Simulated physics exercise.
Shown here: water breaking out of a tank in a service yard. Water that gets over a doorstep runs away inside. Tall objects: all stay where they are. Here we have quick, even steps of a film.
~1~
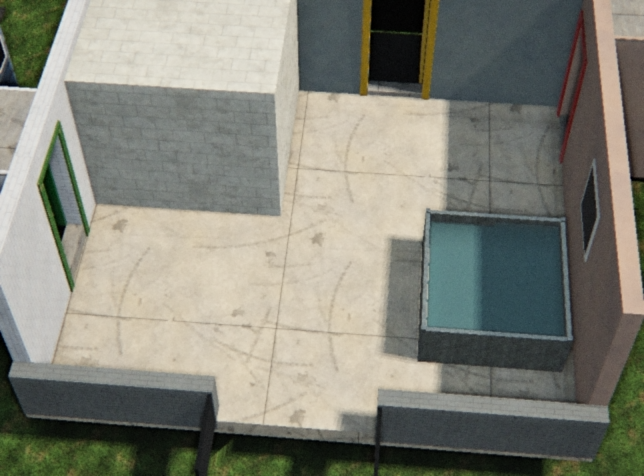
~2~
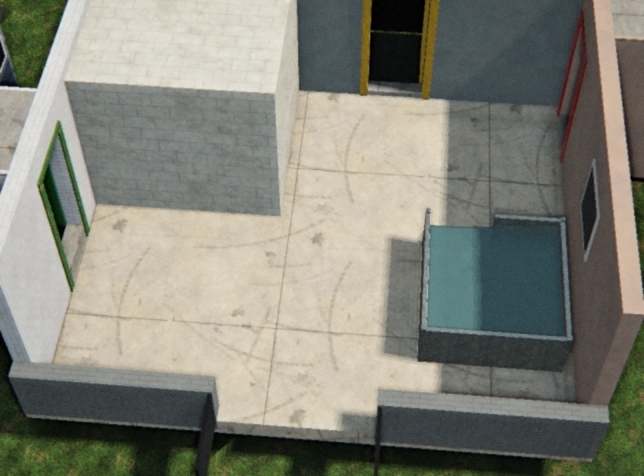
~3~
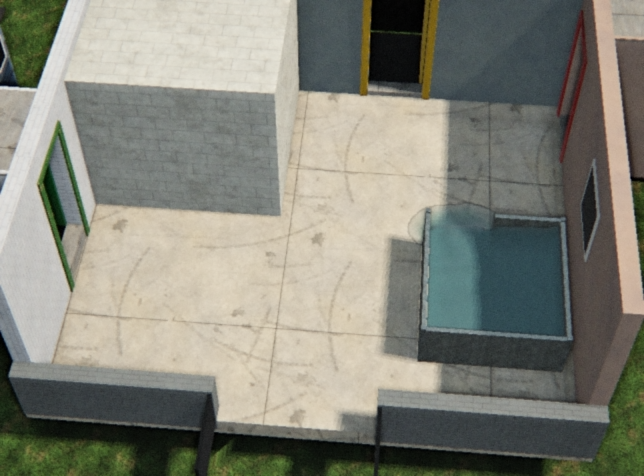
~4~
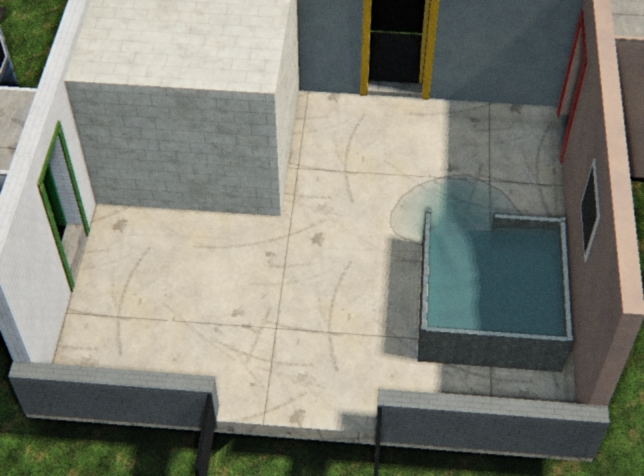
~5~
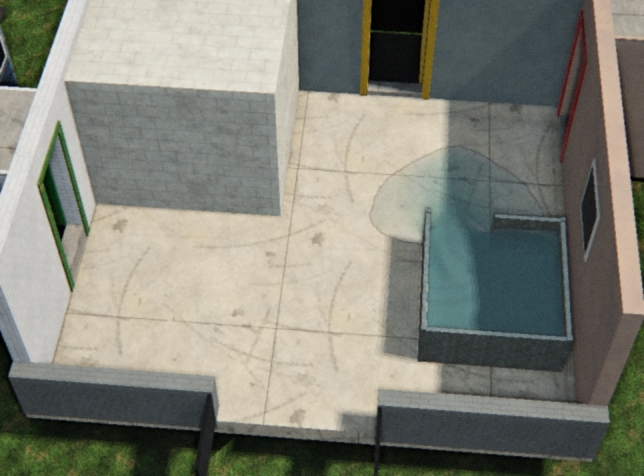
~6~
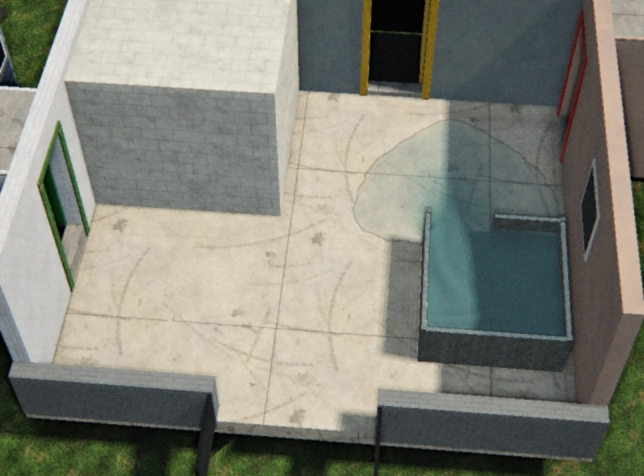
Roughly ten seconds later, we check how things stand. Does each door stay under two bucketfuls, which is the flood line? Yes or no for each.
Green door - yes, stays under; red door - no, it floods; yellow door - no, it floods.
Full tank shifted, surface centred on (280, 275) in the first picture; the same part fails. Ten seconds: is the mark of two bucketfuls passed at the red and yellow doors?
Door check - red: Over the mark; yellow: Short of the mark.
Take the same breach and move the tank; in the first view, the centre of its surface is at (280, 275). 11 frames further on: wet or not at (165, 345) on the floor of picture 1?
Well, it ends up unwetted there.
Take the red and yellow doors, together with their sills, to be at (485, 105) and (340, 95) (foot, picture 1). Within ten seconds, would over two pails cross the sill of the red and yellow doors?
My reading: The red one floods, the yellow one passes that mark.
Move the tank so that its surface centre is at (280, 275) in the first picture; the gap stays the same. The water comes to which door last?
Last: The red-painted one.
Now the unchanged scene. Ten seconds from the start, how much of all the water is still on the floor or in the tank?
Roughly 76 out of every hundred parts.
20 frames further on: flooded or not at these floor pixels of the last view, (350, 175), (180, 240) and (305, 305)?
Same order as asked: Drenched; dry as before; dry as before.
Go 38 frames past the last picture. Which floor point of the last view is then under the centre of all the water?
The water centres close to (432, 214).
A moment on, water covers 30 % of the floor; the green door not reached, the red door wet at the sill, nothing in, the yellow door under two buckets in.
Next, water covers 35 % of the floor; the green door not reached, the red door under two buckets in, the yellow door over two buckets in.
Then, water covers 35 % of the floor; the green door not reached, the red door far over two buckets in, the yellow door far over two buckets in.
Later, water covers 70 % of the floor; the green door not reached, the red door far over two buckets in, the yellow door far over two buckets in.
In the end, water covers 80 % of the floor; the green door not reached, the red door far over two buckets in, the yellow door far over two buckets in.
